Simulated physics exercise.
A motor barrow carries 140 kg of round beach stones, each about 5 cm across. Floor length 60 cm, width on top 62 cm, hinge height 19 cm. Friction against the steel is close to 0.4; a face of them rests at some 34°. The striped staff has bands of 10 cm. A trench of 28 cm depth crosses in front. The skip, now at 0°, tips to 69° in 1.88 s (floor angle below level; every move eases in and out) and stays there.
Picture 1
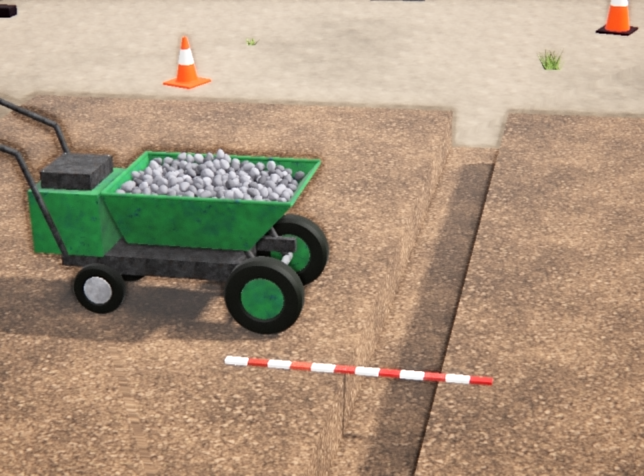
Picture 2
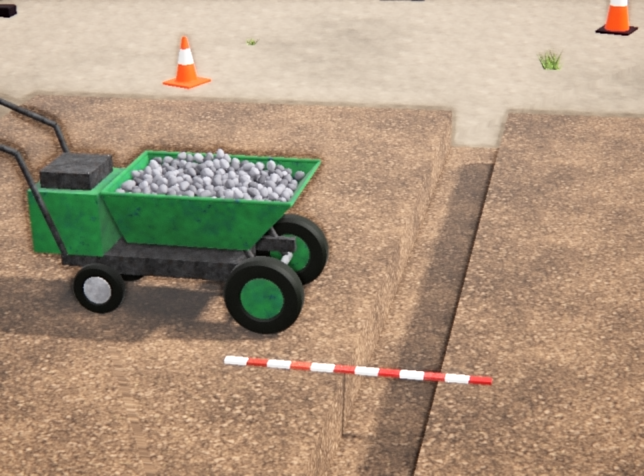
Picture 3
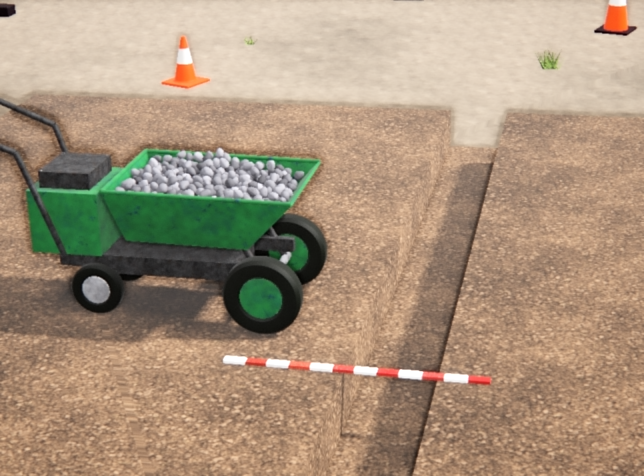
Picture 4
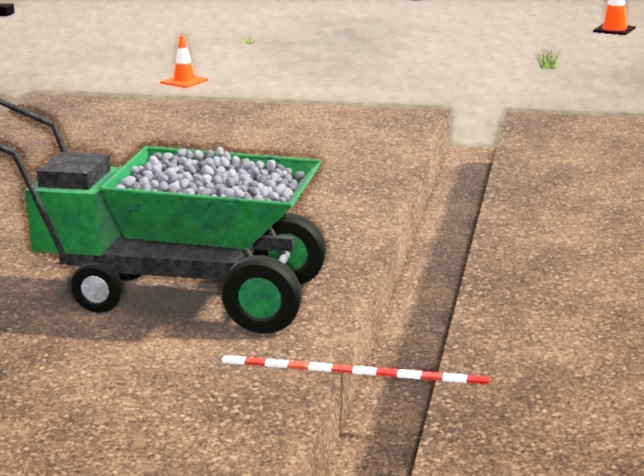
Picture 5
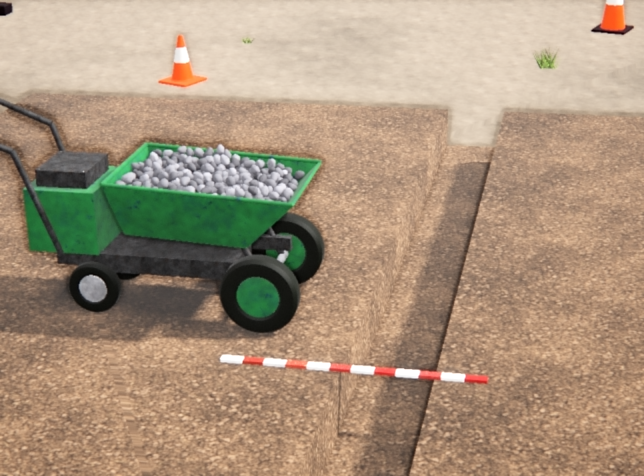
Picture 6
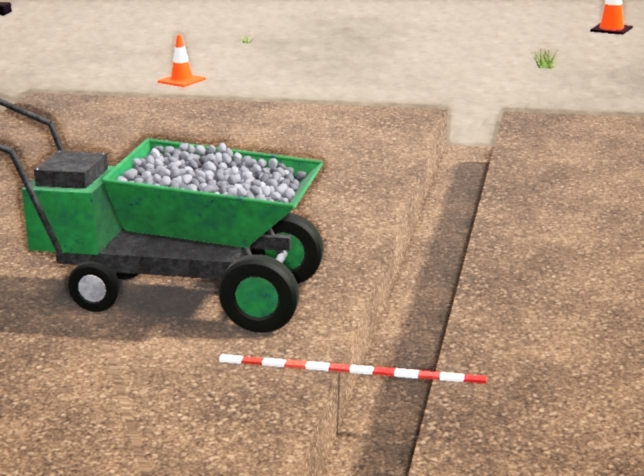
A green motor barrow heaped with round grey stones stands at left on brown, gritty ground, seen from above and to one side, its handles at the left edge. A red-and-white striped staff lies in front of it near a shadowed trench, with two orange-and-white cones and grass tufts on paler ground behind. The skip's rear rises very slightly, tilting toward the trench, while the view drifts barely rightward.
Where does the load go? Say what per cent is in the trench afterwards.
Some 93 per cent of it.
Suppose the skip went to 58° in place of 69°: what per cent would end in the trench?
In that case some 95 per cent.
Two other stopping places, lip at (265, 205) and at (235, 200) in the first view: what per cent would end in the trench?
First some 100, then 85 per cent.
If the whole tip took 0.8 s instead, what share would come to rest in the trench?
Then about 75 per cent.
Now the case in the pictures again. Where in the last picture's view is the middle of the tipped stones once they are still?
Near (416, 351).
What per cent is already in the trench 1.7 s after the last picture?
Some 70 per cent.
Then, 1.1 s after the last picture the floor is at 58°, 93 % in the skip, 6 % in the trench; the foremost stones are at (405, 281).
Then, 1.7 s after the last picture the floor is at 69°, 24 % in the skip, 71 % in the trench, 5 % past the trench; the foremost stones are at (529, 311).
Then, 2.0 s after the last picture the floor is at 69°, 6 % in the skip, 87 % in the trench, 7 % past the trench; the foremost stones are at (581, 314).
Then, 4.0 s after the last picture the floor is at 69°, 0 % in the skip, 93 % in the trench, 7 % past the trench; the foremost stones are at (593, 314).
